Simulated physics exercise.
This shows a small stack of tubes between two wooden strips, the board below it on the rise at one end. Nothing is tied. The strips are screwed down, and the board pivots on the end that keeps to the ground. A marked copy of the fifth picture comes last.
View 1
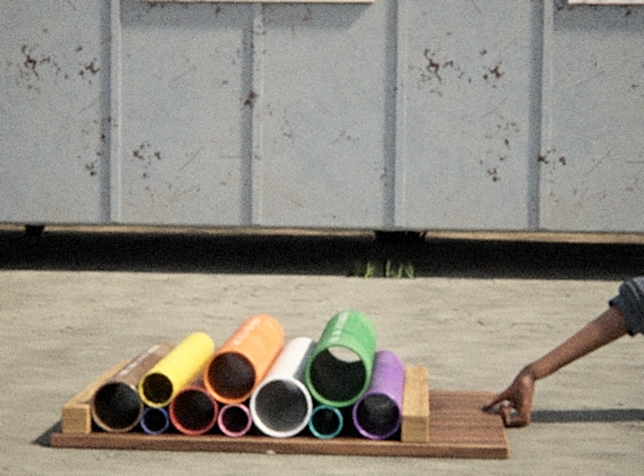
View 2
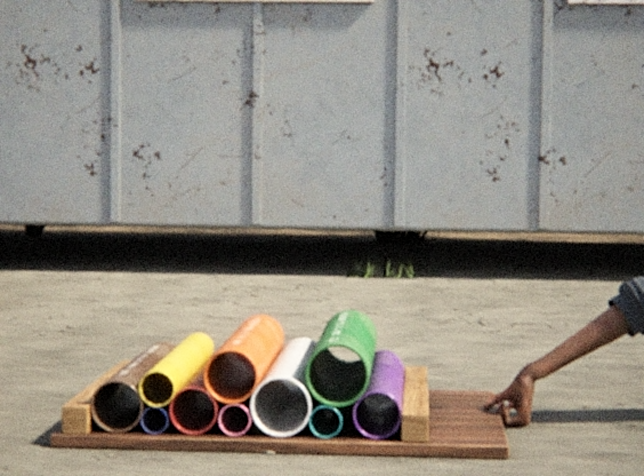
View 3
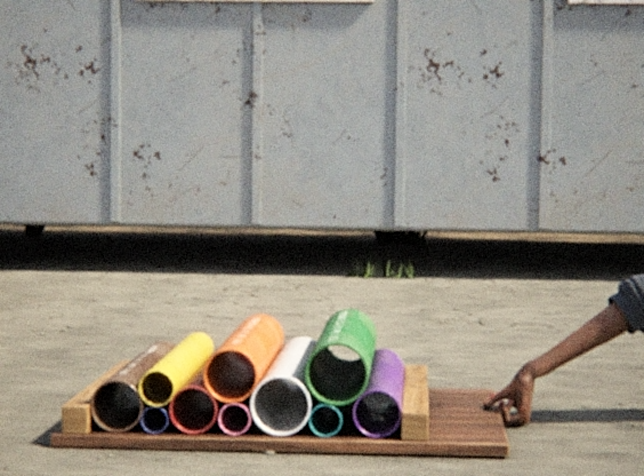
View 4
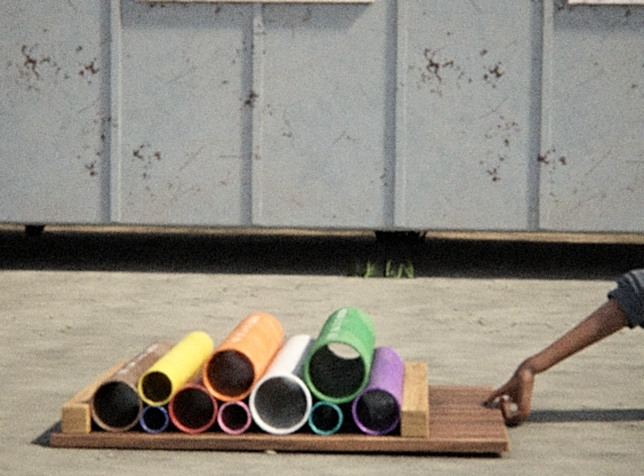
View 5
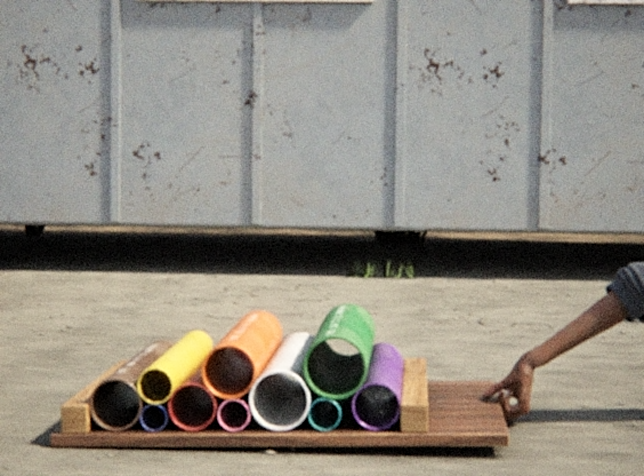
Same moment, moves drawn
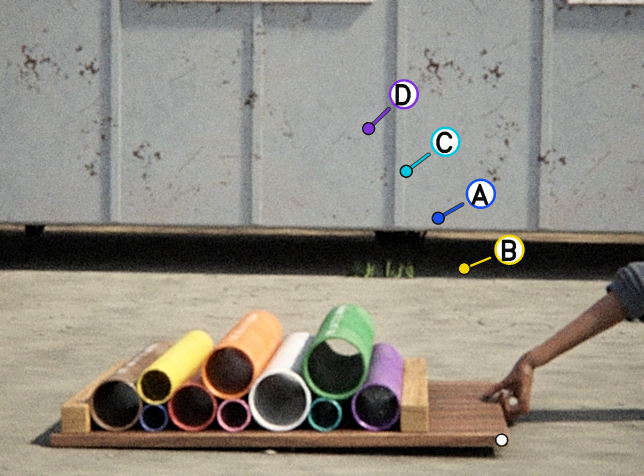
To begin with, a hand grips the right end of a wooden board lying on the ground, where colourful tubes are stacked between two wooden strips. The hand then raises that end very slightly, the left end staying down, and the tubes tilt a little with the board while remaining stacked.
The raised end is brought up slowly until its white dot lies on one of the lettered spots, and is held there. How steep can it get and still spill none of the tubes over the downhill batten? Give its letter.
C is the limit.
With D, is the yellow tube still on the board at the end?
Yes.
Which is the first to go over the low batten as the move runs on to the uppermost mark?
The orange one.
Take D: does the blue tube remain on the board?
The blue tube: Yes.
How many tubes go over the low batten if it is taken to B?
At B the number is none.
On the marked copy, A at (438, 218); B at (464, 268); C at (406, 171); D at (369, 129); the white dot at (501, 440).
With C. Early on, board at 20°.
Further on, board at 38°.
At the end, board at 38°, none over the low batten.
As for the rest, A none over the low batten; B none over the low batten; D one over the low batten (orange).
